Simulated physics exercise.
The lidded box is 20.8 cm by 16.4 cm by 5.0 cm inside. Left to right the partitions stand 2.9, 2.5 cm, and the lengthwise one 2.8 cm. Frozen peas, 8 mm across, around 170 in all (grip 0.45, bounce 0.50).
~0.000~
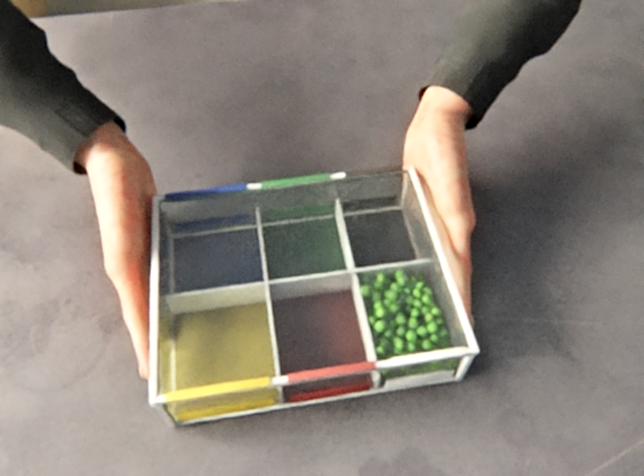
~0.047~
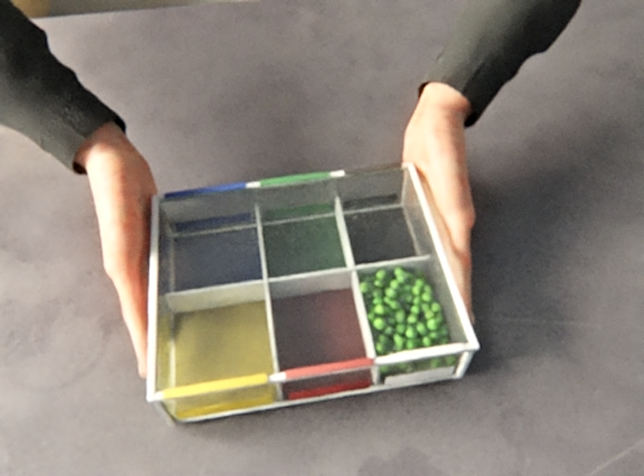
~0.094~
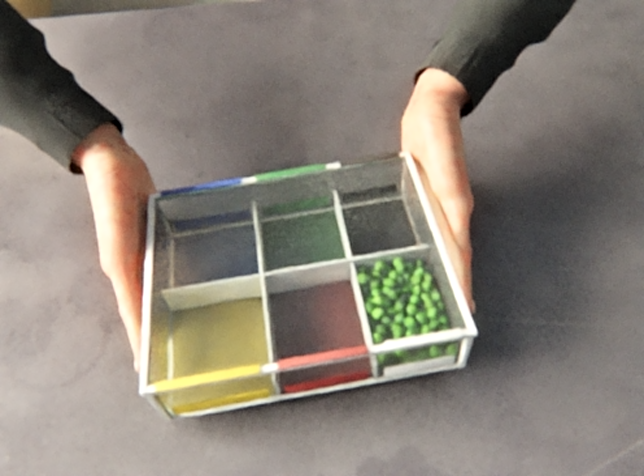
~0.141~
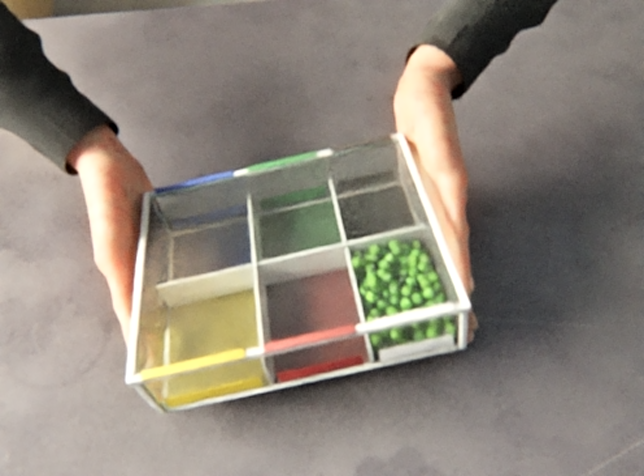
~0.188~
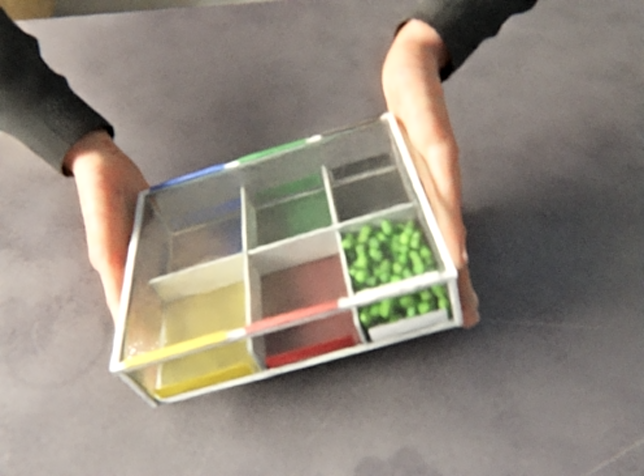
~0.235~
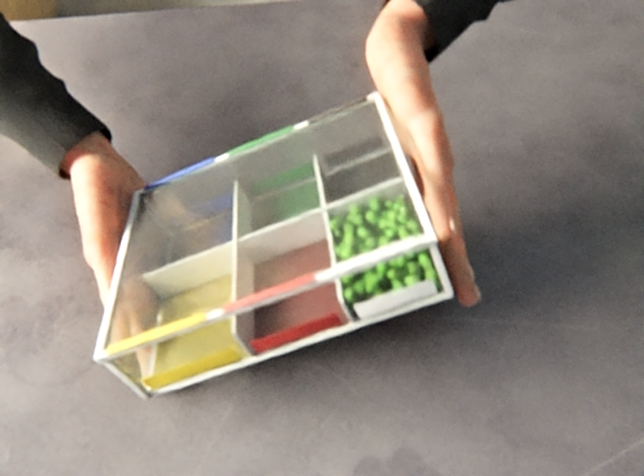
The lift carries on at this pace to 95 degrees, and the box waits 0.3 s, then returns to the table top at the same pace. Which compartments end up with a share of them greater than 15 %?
Red compartment: Not greater. Blue compartment: Greater. Green compartment: Not greater. Yellow compartment: Not greater. White compartment: Not greater. Black compartment: Not greater.
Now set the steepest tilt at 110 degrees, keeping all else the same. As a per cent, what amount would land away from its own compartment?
Near 100 in a hundred.
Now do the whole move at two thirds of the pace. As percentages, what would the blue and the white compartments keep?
Result in per cent: Blue 95; white 5.
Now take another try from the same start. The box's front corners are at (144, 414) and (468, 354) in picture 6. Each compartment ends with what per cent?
Red 30, blue 0, green 0, yellow 40, white 35, black 0.
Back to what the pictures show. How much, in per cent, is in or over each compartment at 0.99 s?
In per cent: Red 5, blue 80, green 10, yellow 0, white 5, black 0.
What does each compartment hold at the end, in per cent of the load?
The red one ends with 0, blue 95, green 5, yellow 0, white 0 and black 0 per cent.
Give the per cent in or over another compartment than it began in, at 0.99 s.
Value: Close to 95 %.
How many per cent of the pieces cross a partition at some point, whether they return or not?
Roughly 100 per cent.
Then, at 0.99 s, tilt 95 degrees; red 5 %, blue 80 %, green 10 %, white 5 %.
After 1.50 s, tilt 50 degrees; blue 95 %, green 5 %.
Then, at 2.07 s, tilt 0 degrees; blue 95 %, green 5 %.
In the end, at 2.5 s, red 0 %, blue 95 %, green 5 %, yellow 0 %, white 0 %, black 0 %.
